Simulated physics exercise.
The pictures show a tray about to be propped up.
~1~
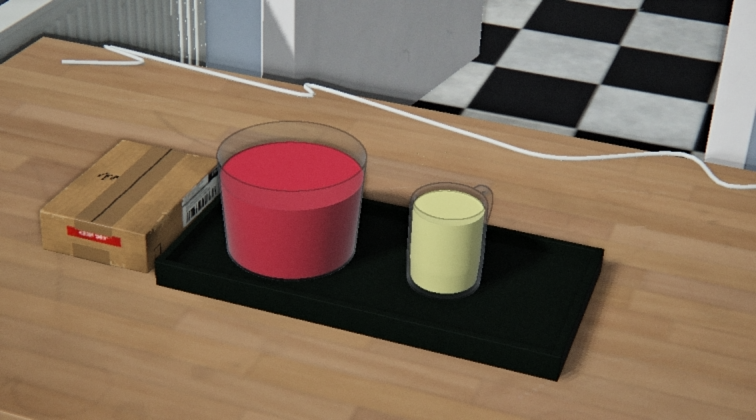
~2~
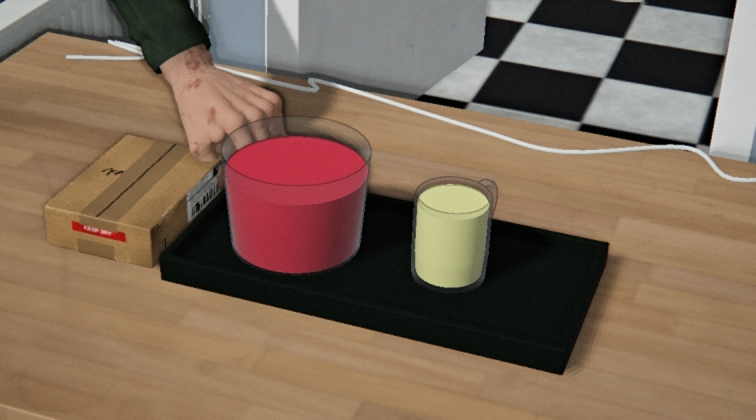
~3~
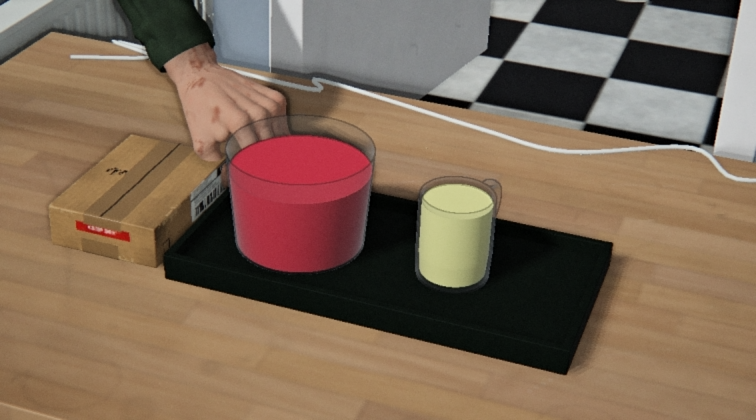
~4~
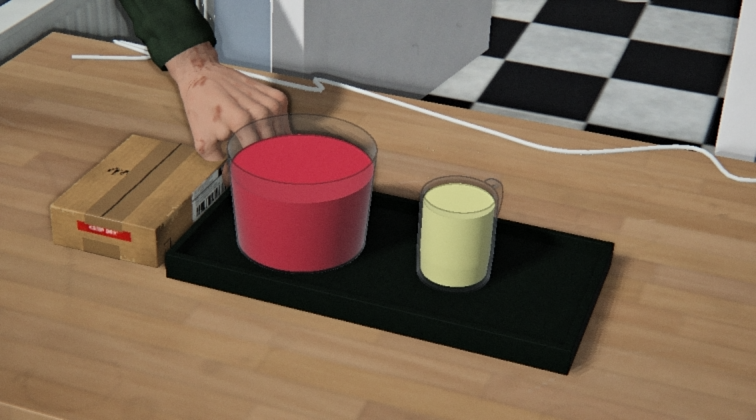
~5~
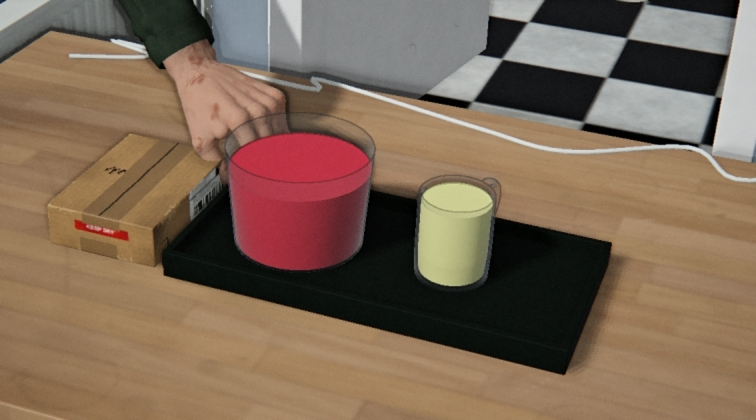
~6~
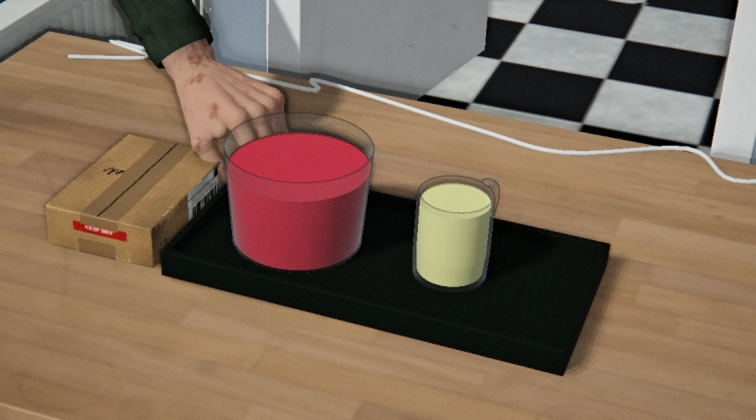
A hand reaches in behind the tub of red liquid and grips the black tray, barely moving it.
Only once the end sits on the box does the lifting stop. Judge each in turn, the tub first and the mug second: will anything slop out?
At the end, on the left the tub: Watch it keep its liquid, on the right the mug: Watch it keep its liquid.
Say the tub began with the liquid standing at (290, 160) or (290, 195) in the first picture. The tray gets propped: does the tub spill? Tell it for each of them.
In turn: Runs over, loses none.
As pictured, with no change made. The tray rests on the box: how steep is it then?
It ends up tilted at around 7°.
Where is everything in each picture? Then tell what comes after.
In the first picture, the tray lies flat; tub (292, 200) about three quarters full; mug (446, 238) nearly full; box (93, 243).
In the second picture, a hand takes the end of the tray; tub about three quarters full, surface at (297, 170); mug nearly full, surface at (453, 203).
In the third picture, the end has come up a little; tub (301, 193) about three quarters full; mug (455, 232) nearly full.
In the fourth picture, slope near 0°; tub about three quarters full, surface at (302, 169); mug nearly full, surface at (459, 202); box (104, 238).
In the fifth picture, the tray slopes by about 1°; tub (299, 191) about three quarters full; mug (455, 231) nearly full.
In the sixth picture, the end is rising; tub about three quarters full, surface at (299, 166); mug nearly full, surface at (455, 202); box (99, 238).
Soon after, the tray slopes by about 4°; tub, nothing has left it; mug, nothing has left it.
Later, the tray slopes by about 9°; tub, nothing has left it; mug, nothing has left it.
In the end, the tray slopes by about 7°, resting on the box; tub, nothing has left it; mug, nothing has left it.
